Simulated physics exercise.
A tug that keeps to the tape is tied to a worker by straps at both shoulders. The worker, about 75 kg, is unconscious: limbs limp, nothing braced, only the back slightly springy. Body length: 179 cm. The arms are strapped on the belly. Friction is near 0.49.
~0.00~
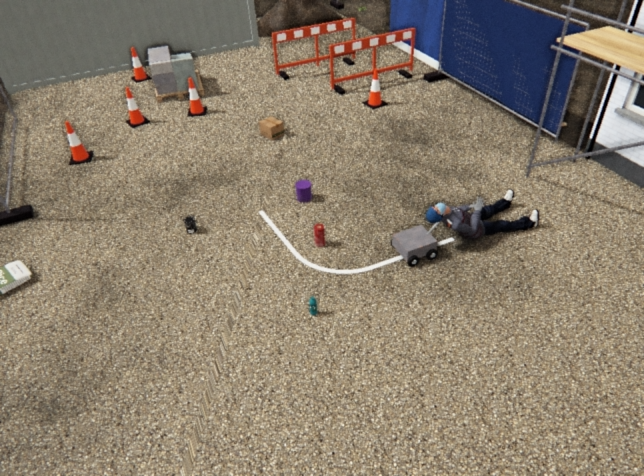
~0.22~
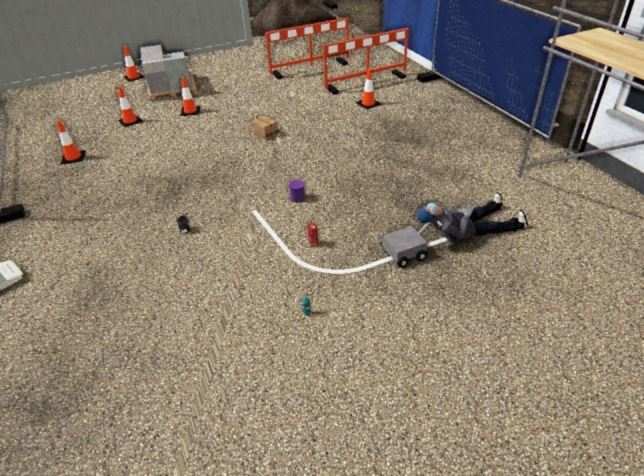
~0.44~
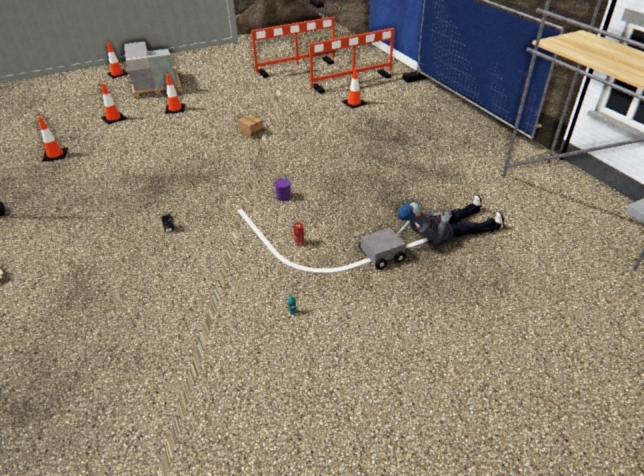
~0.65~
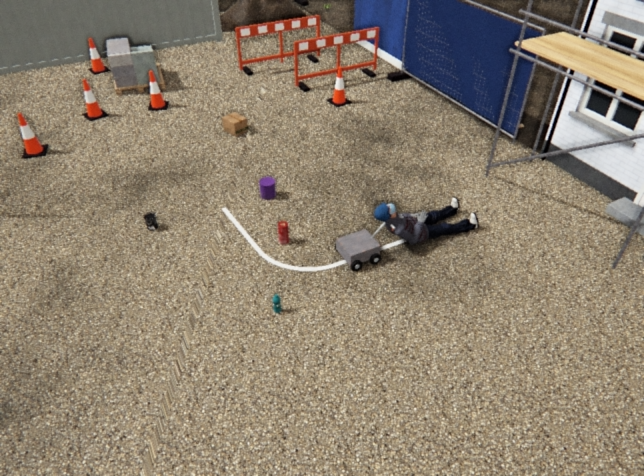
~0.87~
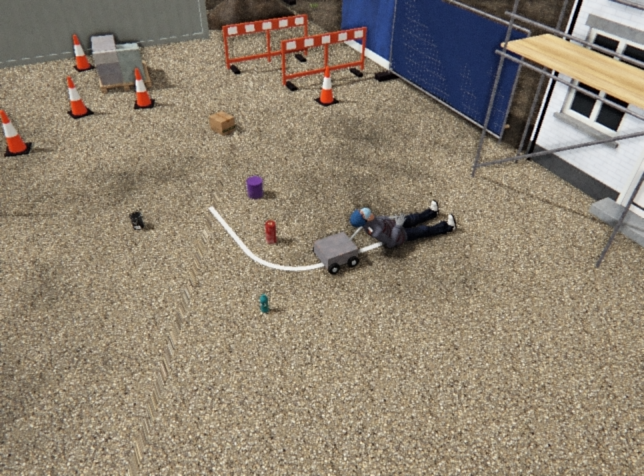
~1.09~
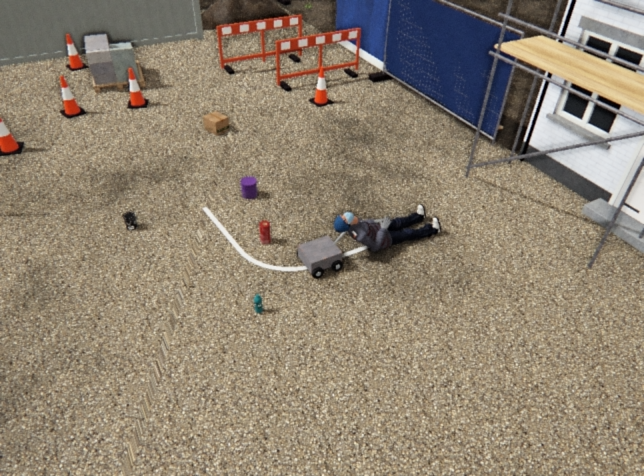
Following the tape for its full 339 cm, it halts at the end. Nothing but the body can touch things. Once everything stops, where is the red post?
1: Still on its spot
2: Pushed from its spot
Option 2: Pushed from its spot.
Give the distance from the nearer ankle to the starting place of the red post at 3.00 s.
110 cm or so.
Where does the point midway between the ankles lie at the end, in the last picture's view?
Roughly at (259, 244).
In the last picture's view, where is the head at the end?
End point: Roughly (197, 169) in the last view.
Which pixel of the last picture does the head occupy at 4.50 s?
Near pixel (208, 184).
After 2.20 s the red post is where it stood, near (265, 233) in the last picture's view; the nearer ankle is 155 cm from that spot.
After 3.00 s the red post is where it stood, near (265, 233) in the last picture's view; the black can where it stood; the nearer ankle is 114 cm from that spot.
After 3.70 s the red post is 5 cm from where it stood, near (264, 230) in the last picture's view; the nearer ankle is 84 cm from that spot.
After 4.50 s the red post is 27 cm from where it stood, near (257, 221) in the last picture's view; the nearer ankle is 43 cm from that spot.
By 5.3 s, red post gets knocked; purple bucket stays put; teal bottle stays put; black can stays put.
